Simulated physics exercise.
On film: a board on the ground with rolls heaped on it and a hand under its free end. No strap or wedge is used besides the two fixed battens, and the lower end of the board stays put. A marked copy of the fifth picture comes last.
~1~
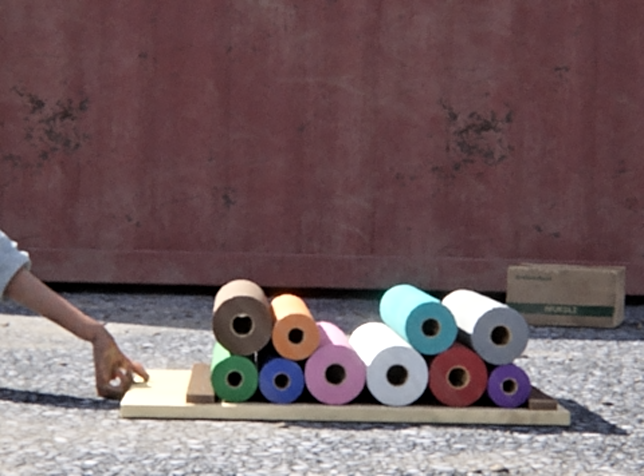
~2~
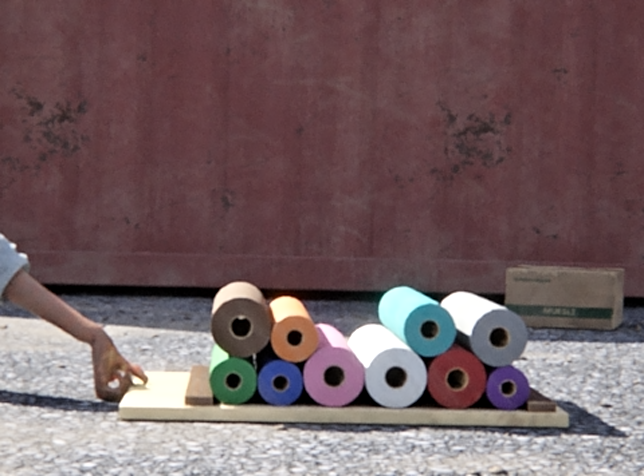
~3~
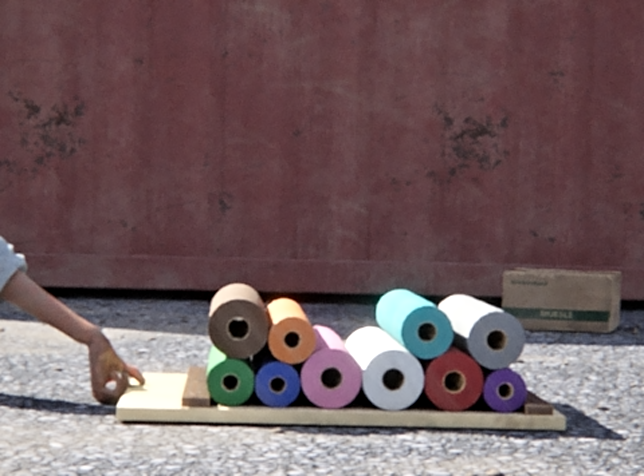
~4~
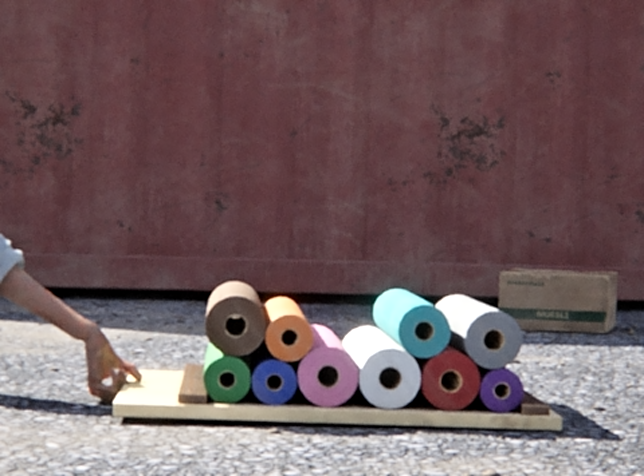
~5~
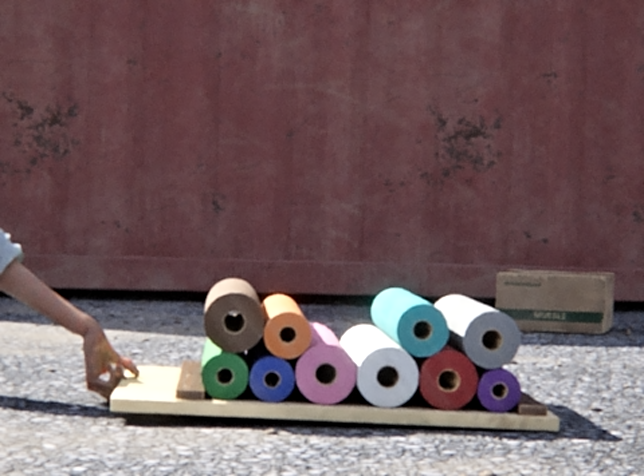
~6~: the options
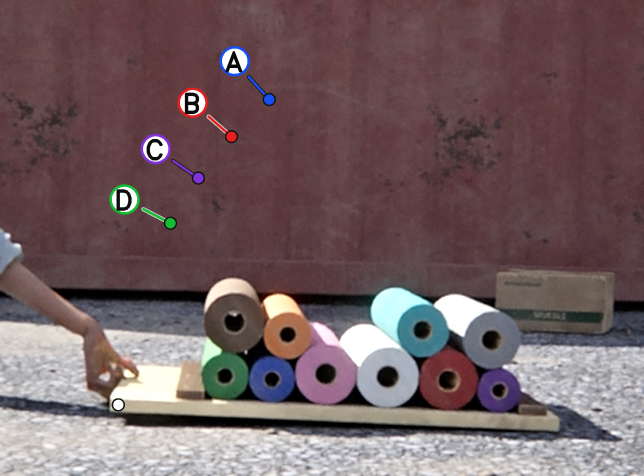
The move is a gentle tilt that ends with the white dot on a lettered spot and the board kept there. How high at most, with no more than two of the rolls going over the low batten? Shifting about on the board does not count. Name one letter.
It can be raised to D.
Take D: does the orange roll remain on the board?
The orange roll: Yes.
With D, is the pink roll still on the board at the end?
Yes, with D.
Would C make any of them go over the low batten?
Yes.
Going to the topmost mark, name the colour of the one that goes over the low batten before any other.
First is the grey one.
On the marked copy, A at (269, 100); B at (231, 137); C at (198, 178); D at (170, 223); the white dot at (118, 405).
Taking D. A third of the way, board at 16°.
Two thirds of the way, board at 26°.
When it is over, board at 26°, one over the low batten (grey).
As for the rest, A ten over the low batten; B ten over the low batten; C ten over the low batten.
